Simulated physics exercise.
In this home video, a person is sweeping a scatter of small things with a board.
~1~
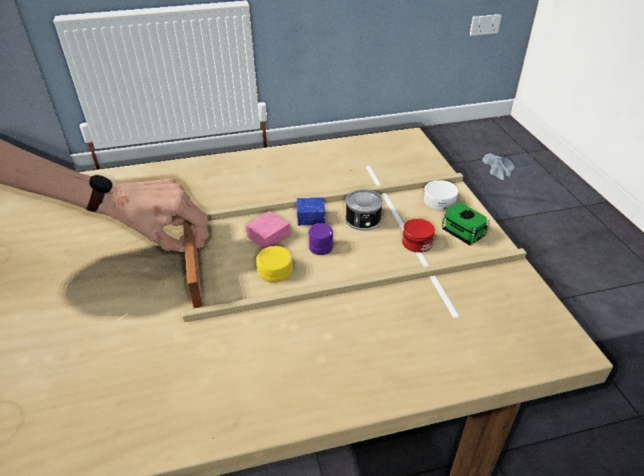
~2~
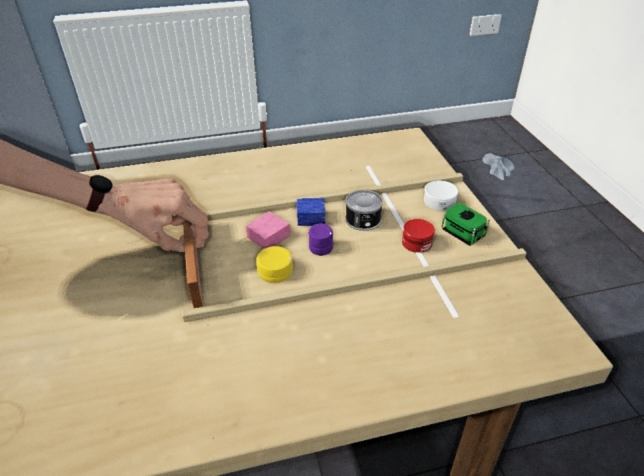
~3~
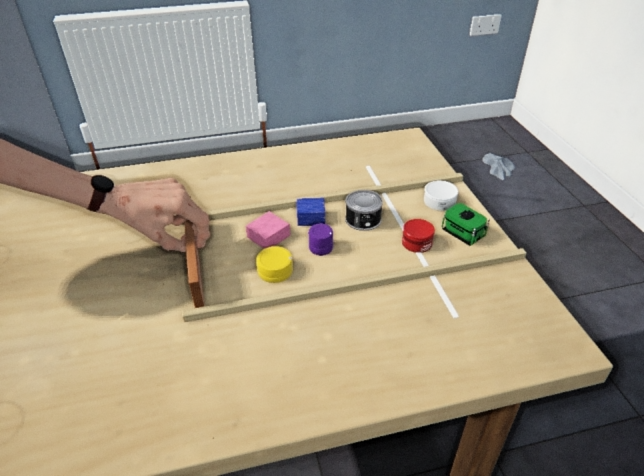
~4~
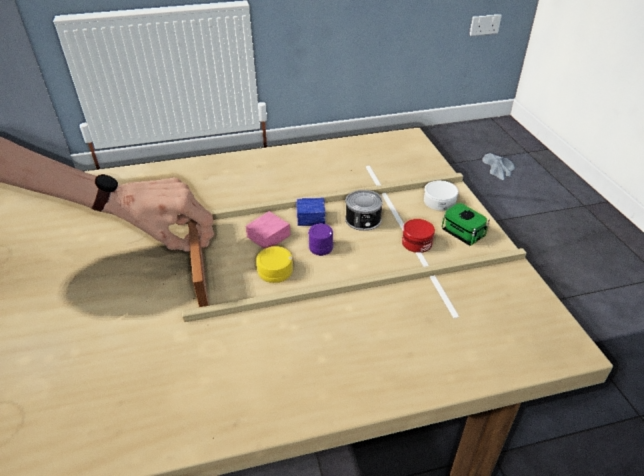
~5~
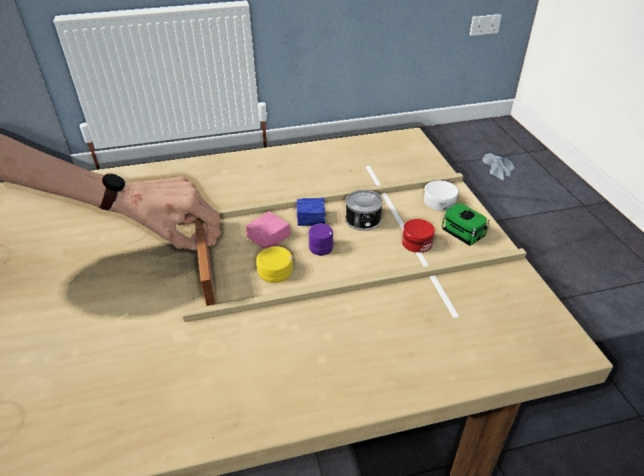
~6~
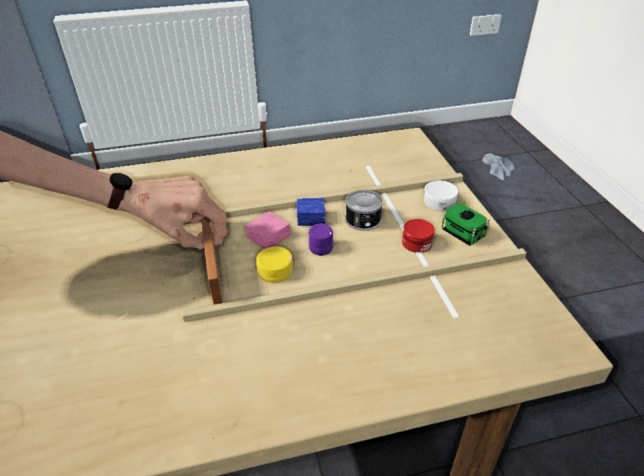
A brown board, gripped by a hand with a dark wristband, stayed nearly still at first, then slid slightly right between two wooden strips, while the colourful blocks and tubs ahead of it stayed put.
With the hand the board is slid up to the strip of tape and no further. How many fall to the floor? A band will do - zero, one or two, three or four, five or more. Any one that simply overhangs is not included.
Answer - zero.
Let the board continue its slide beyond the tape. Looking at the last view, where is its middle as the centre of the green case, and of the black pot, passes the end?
I'd put it close to (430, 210), and close to (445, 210) for the other one.
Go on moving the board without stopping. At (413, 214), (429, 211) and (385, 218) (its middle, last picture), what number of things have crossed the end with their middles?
Middles past end - pos 1: 0, pos 2: 1, pos 3: 0.
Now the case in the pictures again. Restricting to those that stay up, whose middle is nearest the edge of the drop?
Answer: The white tub.
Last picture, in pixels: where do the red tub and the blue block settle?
(449, 229), and the other (399, 194).
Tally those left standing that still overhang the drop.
I count 1 overhanging.
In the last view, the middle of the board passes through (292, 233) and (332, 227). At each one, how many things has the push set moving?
At the first point the count is 4, at the second it's 5.
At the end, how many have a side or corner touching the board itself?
That would be 4 of them.
Soon after, none off yet; green case at rest near (465, 224); white tub at rest near (441, 196); red tub at rest near (418, 236).
In the end, the number that fall off is zero.
